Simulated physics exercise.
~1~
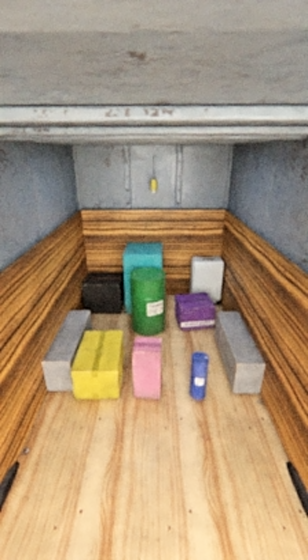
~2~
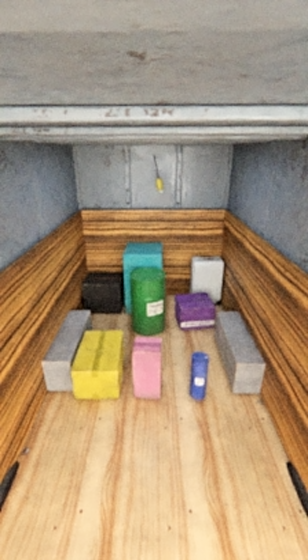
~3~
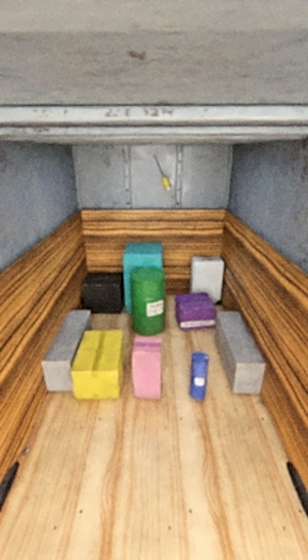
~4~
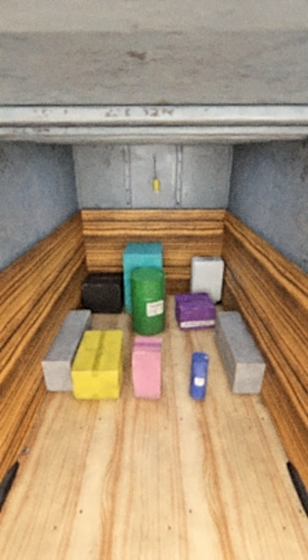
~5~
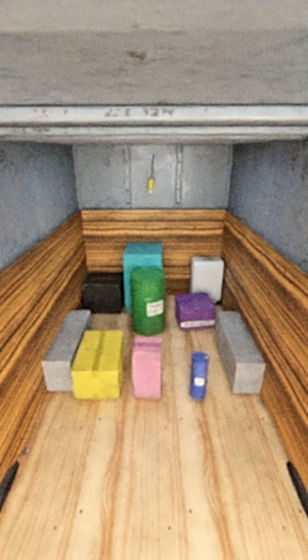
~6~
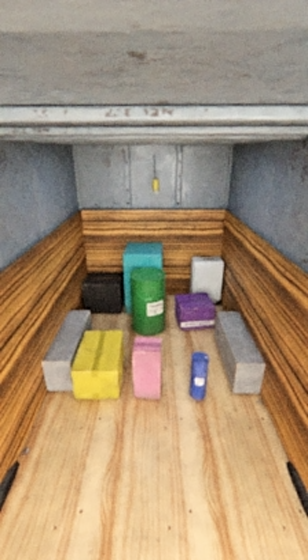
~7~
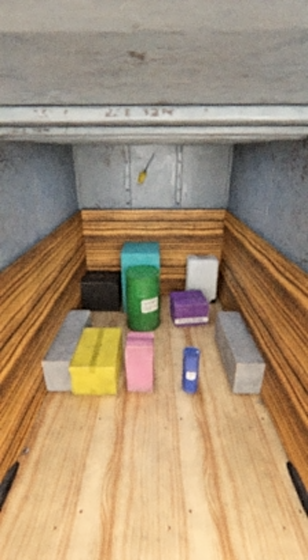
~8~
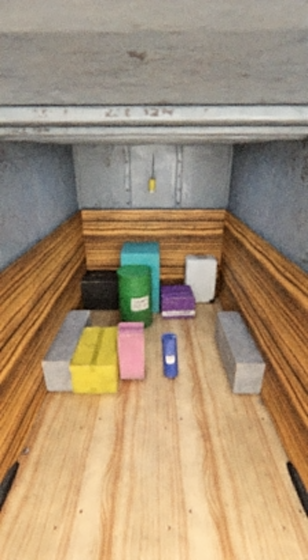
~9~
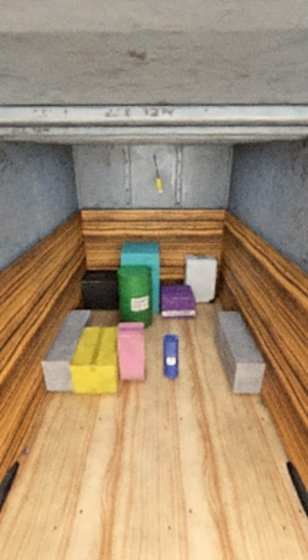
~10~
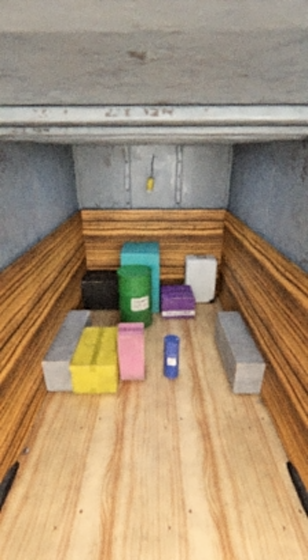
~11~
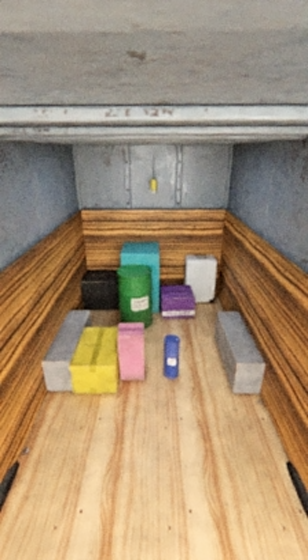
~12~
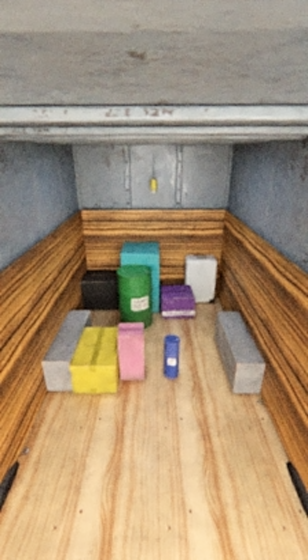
The clip opens on a wood-lined load bay seen from behind, with a green drum and turquoise appliance near the middle, a black box, white case and purple box around them, and yellow and pink boxes and a blue canister nearer the viewer. At first only the small yellow lamp swings against the front wall while the load stays still. Then the blue canister, pink box, purple box and green drum slide left, the canister travelling noticeably and edging farther in. They soon stop, and the lamp keeps swaying slightly. At the end everything remains upright, with the yellow box still in place.
